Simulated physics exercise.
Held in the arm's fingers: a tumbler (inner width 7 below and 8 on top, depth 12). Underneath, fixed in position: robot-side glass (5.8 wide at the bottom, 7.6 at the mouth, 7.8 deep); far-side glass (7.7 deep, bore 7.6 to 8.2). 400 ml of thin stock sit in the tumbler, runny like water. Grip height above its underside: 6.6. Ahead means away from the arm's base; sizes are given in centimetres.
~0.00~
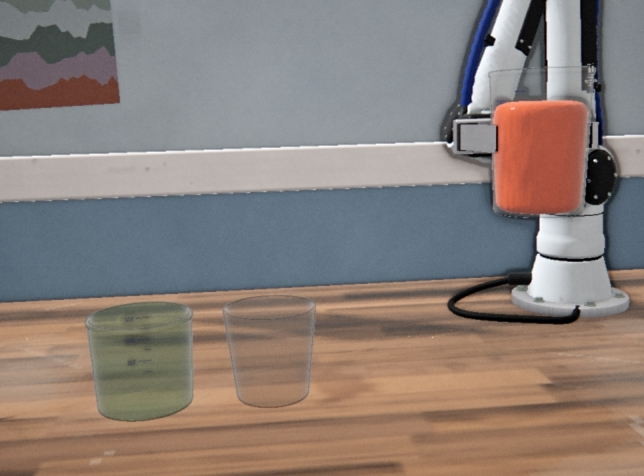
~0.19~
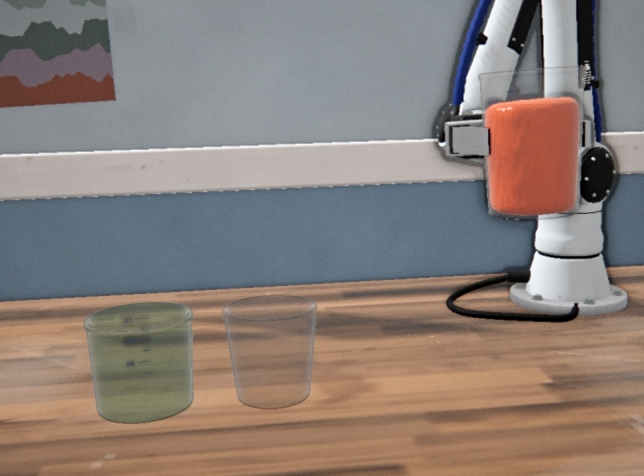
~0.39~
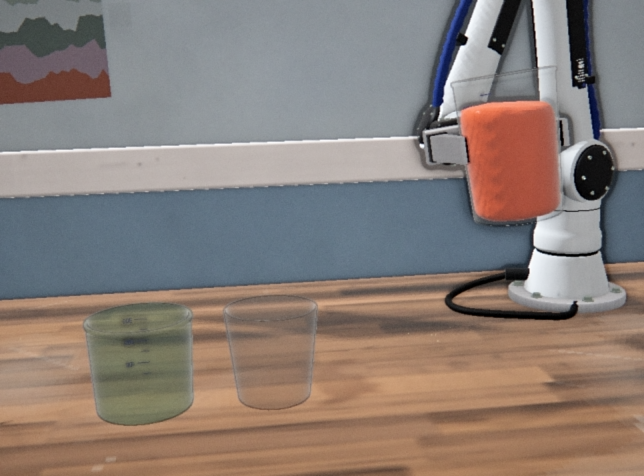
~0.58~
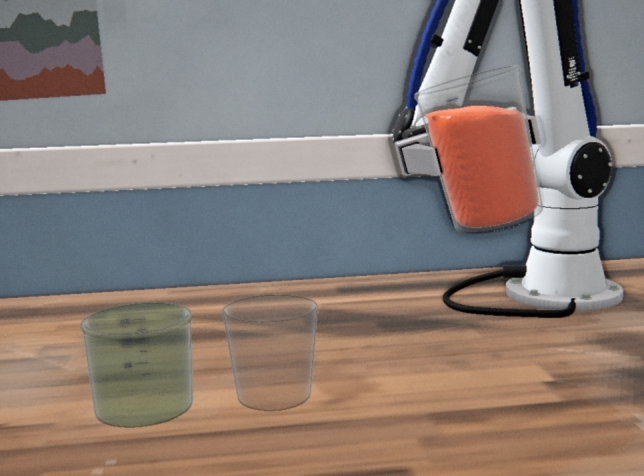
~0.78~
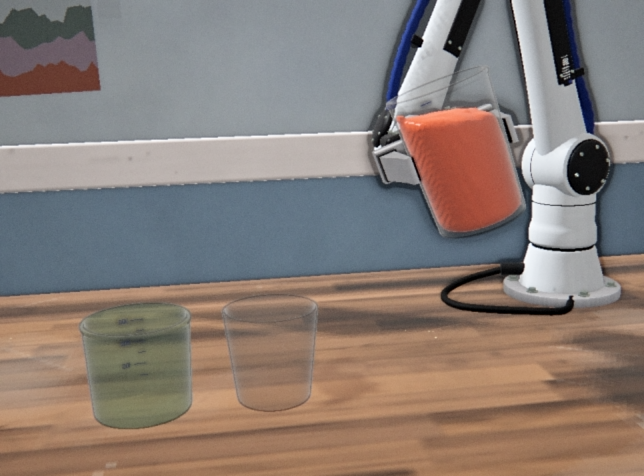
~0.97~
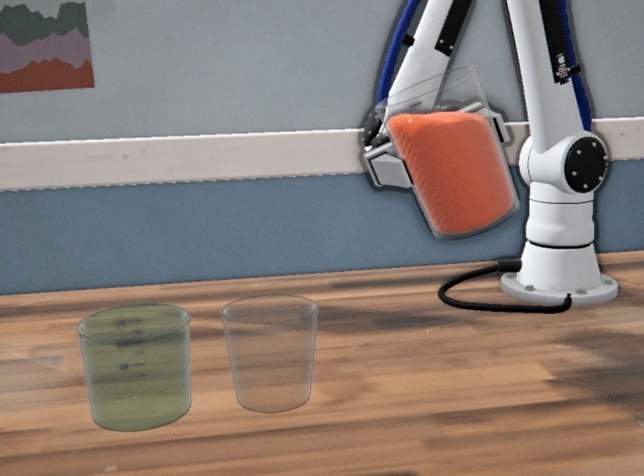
A robot arm gripping a clear tumbler of orange liquid holds it nearly upright at right, above a wooden table with two glasses, one filled with green liquid and one empty. The arm then moves the tumbler left and gradually tilts it further toward the glasses, the orange liquid still inside.
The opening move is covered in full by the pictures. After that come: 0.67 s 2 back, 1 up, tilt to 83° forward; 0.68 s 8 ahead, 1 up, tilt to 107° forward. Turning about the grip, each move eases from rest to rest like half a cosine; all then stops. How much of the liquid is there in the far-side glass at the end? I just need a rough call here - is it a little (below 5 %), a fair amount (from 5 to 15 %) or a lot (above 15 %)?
It is a little, below 5 %.
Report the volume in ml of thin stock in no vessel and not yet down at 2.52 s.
Roughly 25 ml at that moment.
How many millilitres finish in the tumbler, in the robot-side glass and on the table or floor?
About 0, 170, 220 ml.
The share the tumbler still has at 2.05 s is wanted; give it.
Share still held: Near 30 %.
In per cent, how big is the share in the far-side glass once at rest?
1 percent, roughly.
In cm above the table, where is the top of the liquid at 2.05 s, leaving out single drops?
About 21 cm.
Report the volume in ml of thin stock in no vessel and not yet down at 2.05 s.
I'd say around 35 ml.
After 1.51 s, tilted 78° forward, liquid up to 23 above the table; 345 ml in the tumbler, 5 ml on the table or floor, 45 ml in the air or running down outside.
After 2.05 s, tilted 99° forward, liquid up to 36 above the table; 140 ml on the table or floor, 115 ml in the tumbler, 105 ml in the robot-side glass, 35 ml in the air or running down outside.
After 2.52 s, tilted 107° forward, liquid up to 24 above the table; 195 ml on the table or floor, 175 ml in the robot-side glass, 5 ml in the far-side glass, 25 ml in the air or running down outside.
After 3.32 s, tilted 107° forward, liquid up to 6 above the table; 220 ml on the table or floor, 170 ml in the robot-side glass, 5 ml in the far-side glass.
In the end, 220 ml on the table or floor, 170 ml in the robot-side glass, 5 ml in the far-side glass. That is 1 % in the far-side glass.
